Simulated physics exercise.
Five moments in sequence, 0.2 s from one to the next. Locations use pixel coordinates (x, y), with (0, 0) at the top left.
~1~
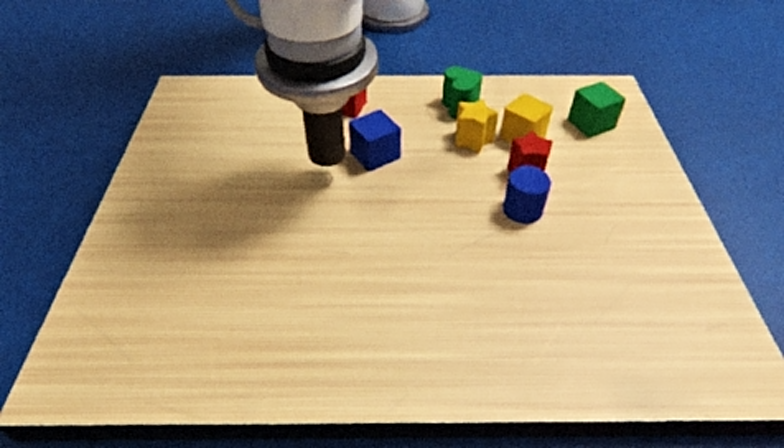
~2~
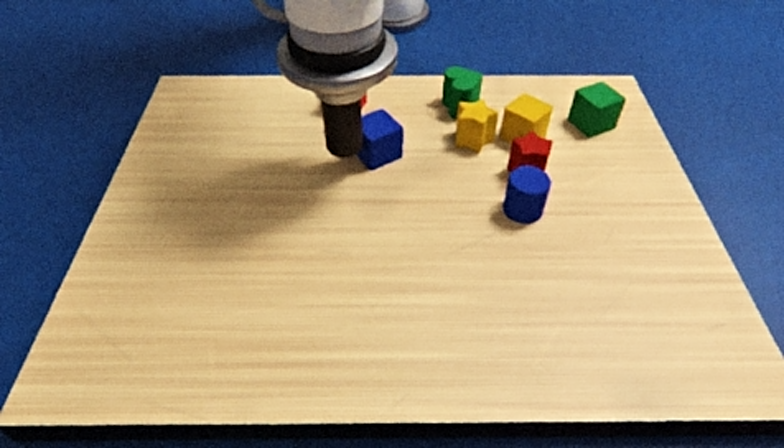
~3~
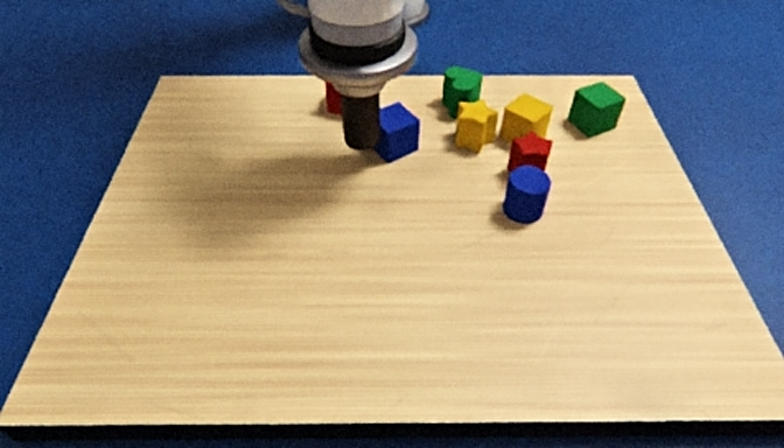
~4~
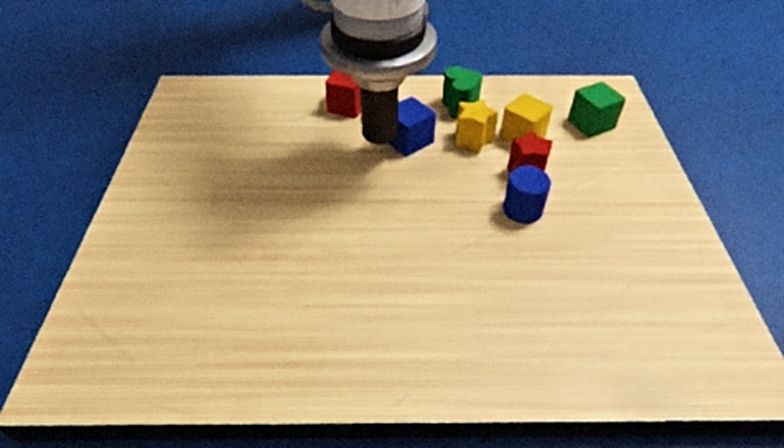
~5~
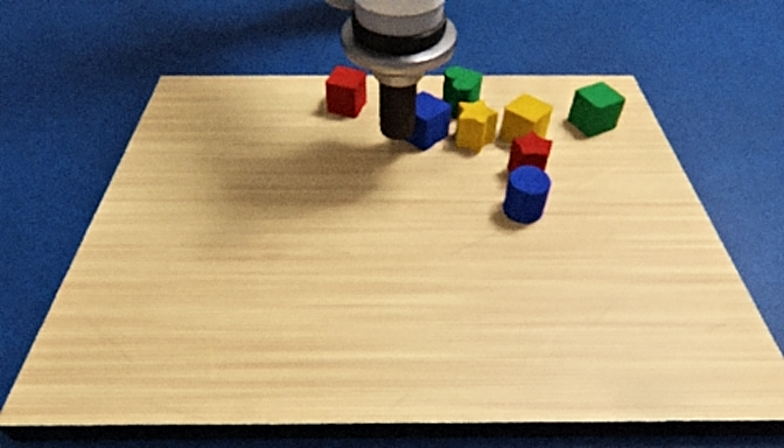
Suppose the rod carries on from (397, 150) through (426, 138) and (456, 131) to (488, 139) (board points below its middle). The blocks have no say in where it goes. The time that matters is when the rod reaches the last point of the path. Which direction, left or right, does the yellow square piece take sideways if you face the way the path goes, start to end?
To the right.
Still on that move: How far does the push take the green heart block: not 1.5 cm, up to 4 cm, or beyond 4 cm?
By the end of the path, it will have gone between 1.5 and 4 cm.
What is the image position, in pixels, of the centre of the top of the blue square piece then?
It should be at about (489, 84).
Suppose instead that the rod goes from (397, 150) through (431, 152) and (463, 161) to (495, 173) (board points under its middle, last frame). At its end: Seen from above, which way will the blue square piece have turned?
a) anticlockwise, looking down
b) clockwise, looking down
I choose a.
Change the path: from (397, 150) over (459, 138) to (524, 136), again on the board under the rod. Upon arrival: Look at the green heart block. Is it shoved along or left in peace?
It moves.
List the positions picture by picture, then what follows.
Tip of the rod at (327, 156), middles of tops, blue square piece at (375, 124), green heart block at (463, 77), yellow star at (477, 110), yellow square piece at (529, 106), in the first picture.
Rod at (345, 147), blue square piece at (377, 123), in the second picture.
Rod at (362, 140), blue square piece at (394, 116), in the third picture.
Rod at (380, 134), blue square piece at (410, 110), in the fourth picture.
Rod at (397, 130), blue square piece at (425, 105), green heart block at (463, 77), yellow star at (477, 110), yellow square piece at (529, 106), in the fifth picture.
On the path given first. One third of the way, rod at (427, 118); blue square piece at (452, 93); green heart block at (467, 74), turned 15° anticlockwise; yellow star at (482, 110), turned 20° clockwise.
Two thirds of the way, rod at (460, 112); blue square piece at (481, 85), turned 15° anticlockwise; green heart block at (478, 65), turned 55° anticlockwise; yellow star at (498, 111), turned 65° clockwise; yellow square piece at (540, 108), turned 20° anticlockwise.
At the end, rod at (492, 119); blue square piece at (489, 84), turned 25° anticlockwise; green heart block at (479, 64), turned 65° anticlockwise; yellow star at (526, 122), turned 90° clockwise; yellow square piece at (559, 113), turned 60° anticlockwise.
